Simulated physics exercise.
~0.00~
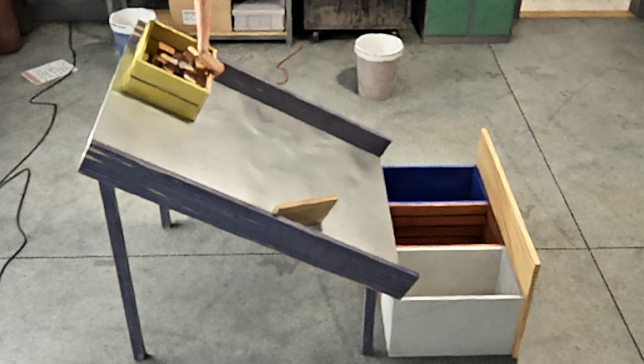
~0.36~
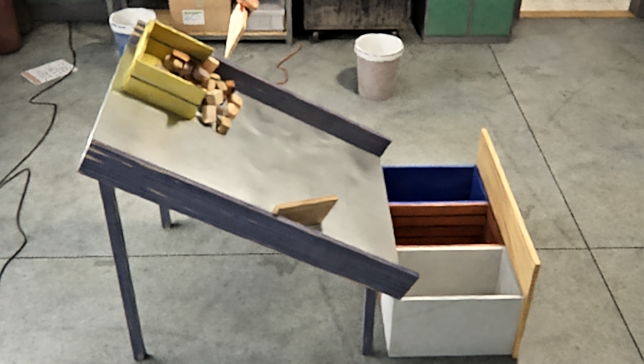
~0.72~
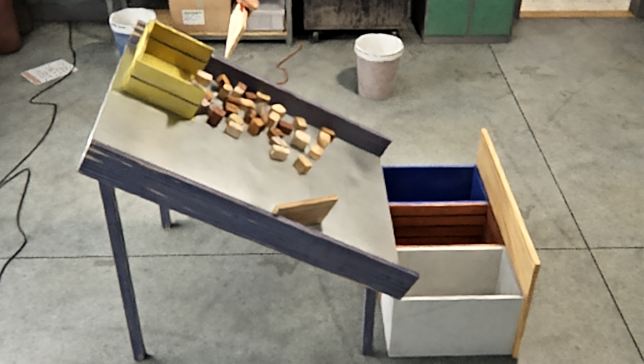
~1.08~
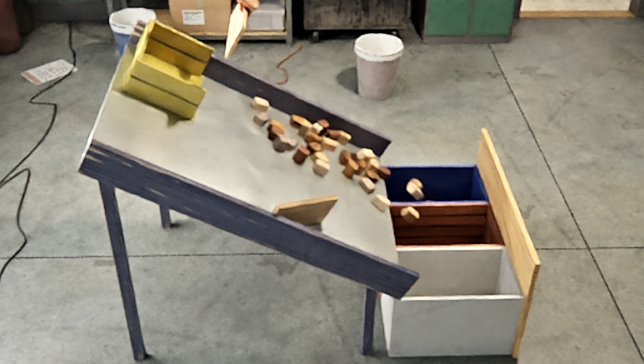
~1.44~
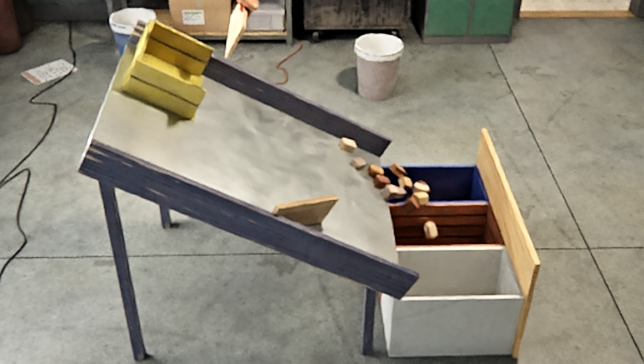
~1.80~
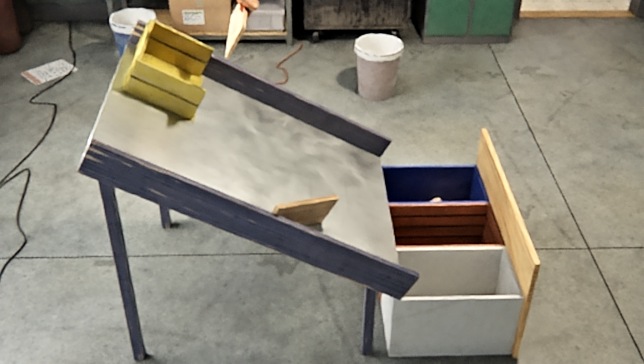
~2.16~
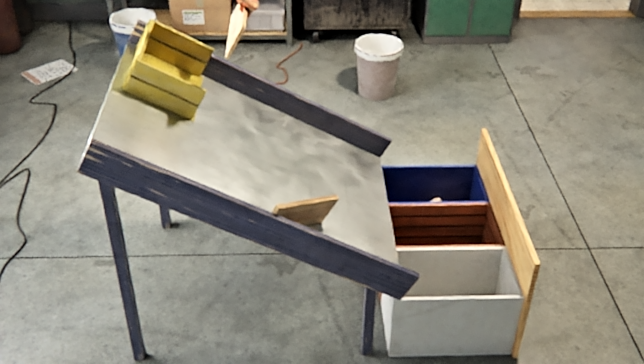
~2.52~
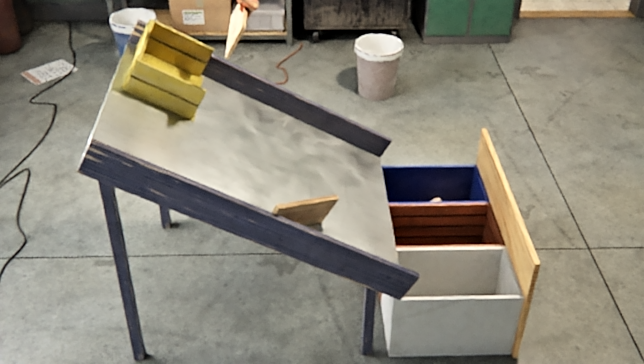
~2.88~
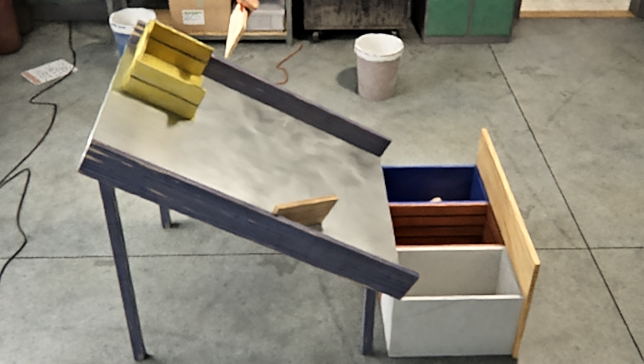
Small wooden blocks fill a yellow pen at the upper left of a sloping grey table with dark edges, seen from above in a workshop with a concrete floor. An angled wooden board sits near the low edge, where a blue tub, a reddish-brown wooden tote and a white tote stand in a row. The gate lifts up and to the right and stays leaning, and the blocks spill out. They spread and tumble down the far side, missing the board. Most drop into the blue tub and a few into the wooden tote, leaving the slope bare.
